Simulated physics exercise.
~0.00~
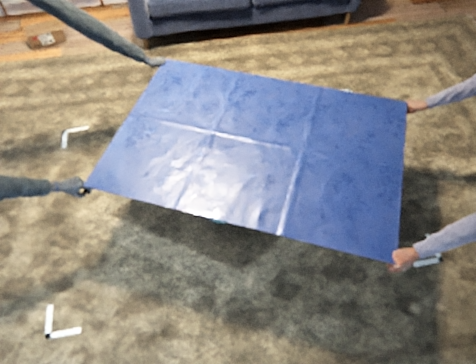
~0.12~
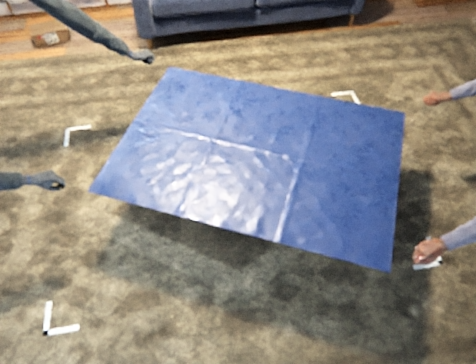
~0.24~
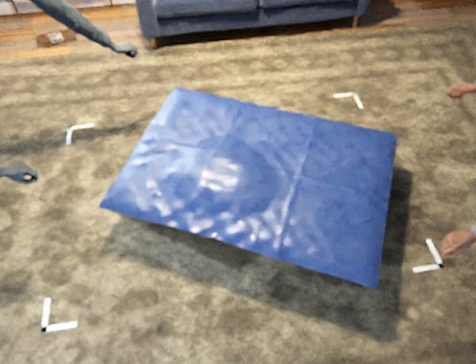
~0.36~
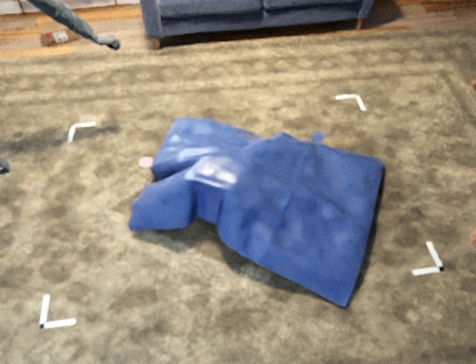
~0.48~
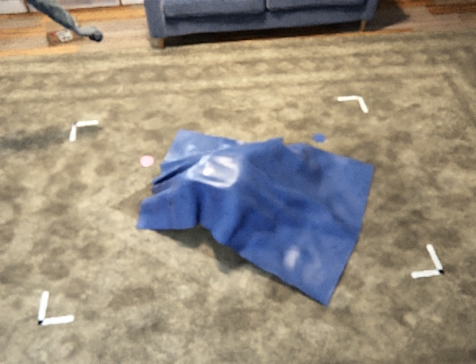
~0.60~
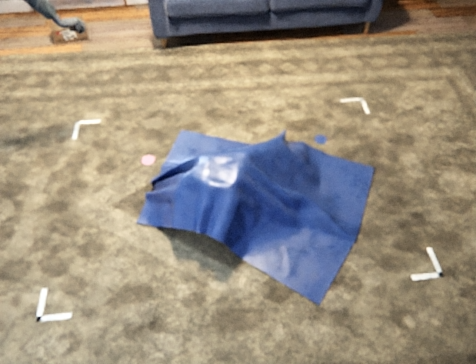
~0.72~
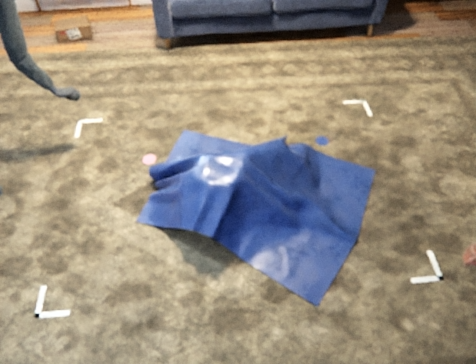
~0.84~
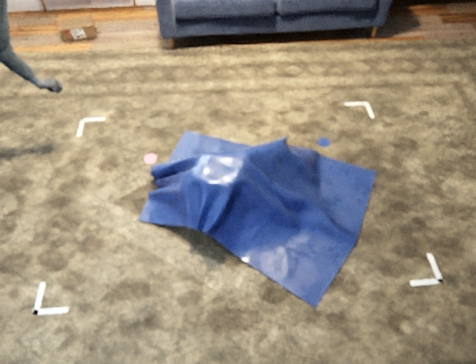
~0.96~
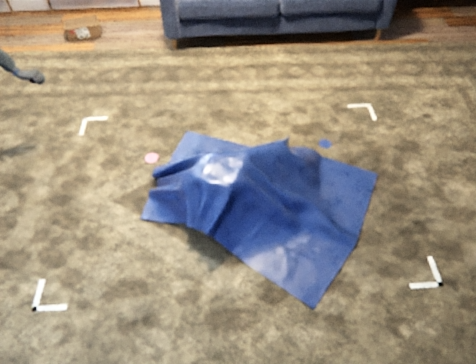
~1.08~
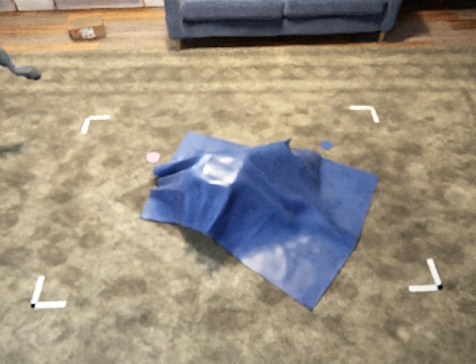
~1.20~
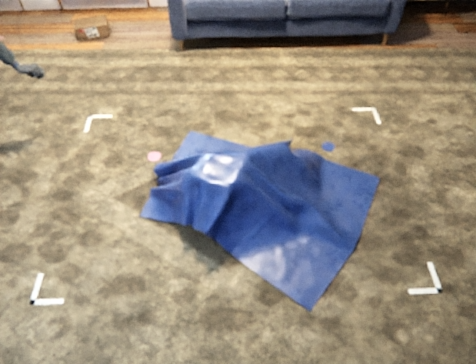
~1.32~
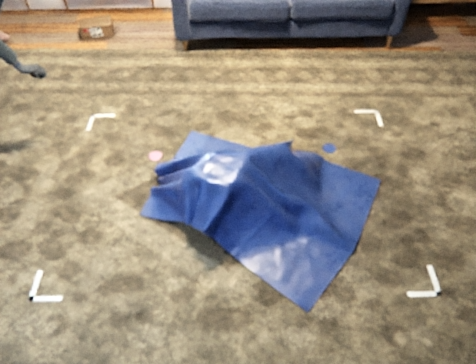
A blue tarp held level by several hands above a patterned rug is released, drops and crumples over upright shapes hidden beneath it, then lies still in a draped, creased heap between white corner marks, with a pink disc and a small blue lid still showing beside it.
